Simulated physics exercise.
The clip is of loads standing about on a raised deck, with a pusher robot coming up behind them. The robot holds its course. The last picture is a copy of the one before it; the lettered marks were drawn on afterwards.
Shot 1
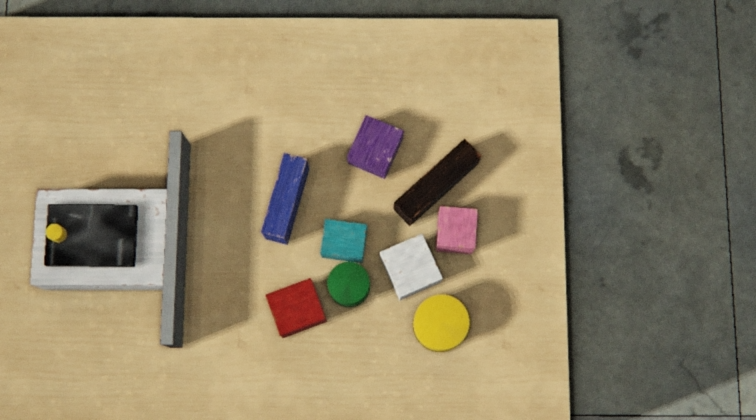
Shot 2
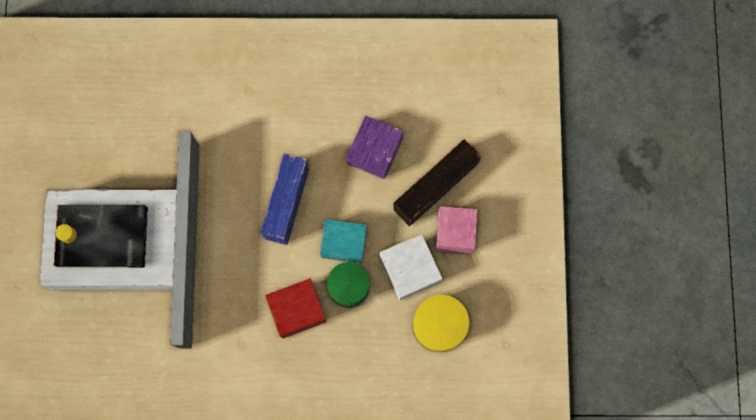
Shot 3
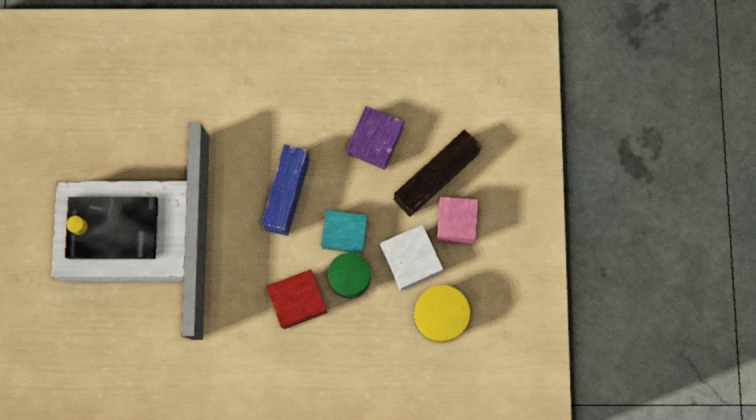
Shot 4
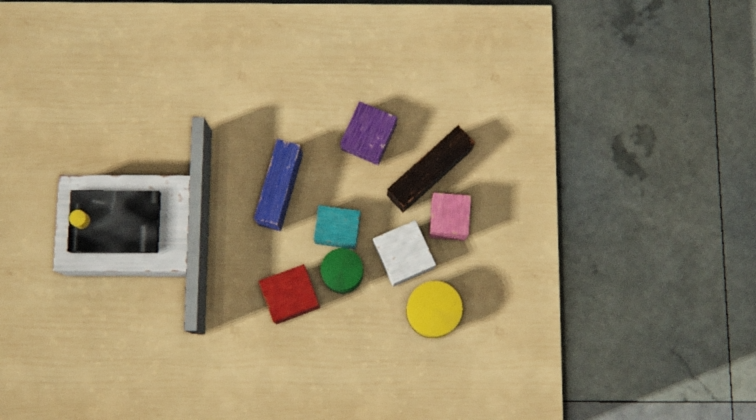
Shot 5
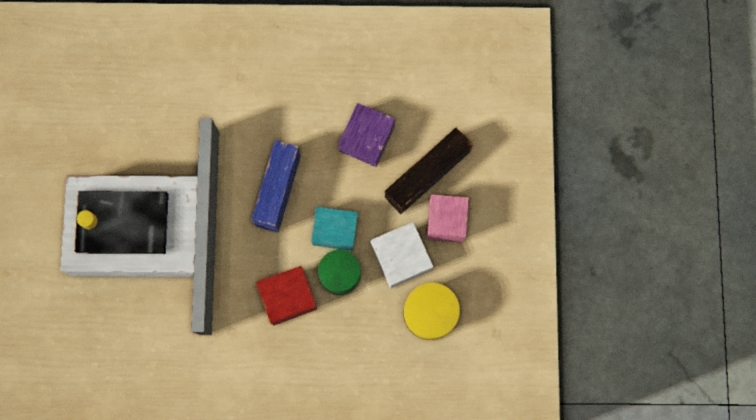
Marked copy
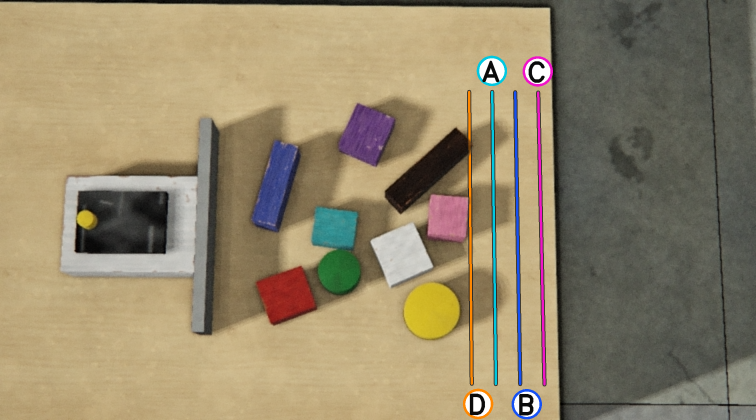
A white pusher robot with a wide grey blade crept slowly to the right across the wooden deck, drawing a little nearer to a scattered group of colourful blocks and discs, which stayed untouched.
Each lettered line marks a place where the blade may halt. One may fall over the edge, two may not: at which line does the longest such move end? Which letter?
Line D.
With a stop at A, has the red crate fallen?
No.
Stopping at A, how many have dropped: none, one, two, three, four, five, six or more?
Three.
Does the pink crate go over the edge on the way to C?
Yes.
On the marked copy, A at (494, 234); B at (518, 234); C at (541, 235); D at (470, 234).
Following D. Soon after the start, robot (226, 223); red crate (330, 308); white crate (408, 252).
Later, robot (325, 224); pink crate (493, 218); white crate (483, 269).
In the end, robot (397, 225); pink crate (551, 210); white crate (548, 277); none fallen.
As for the rest, A drops three; B drops four; C drops eight.
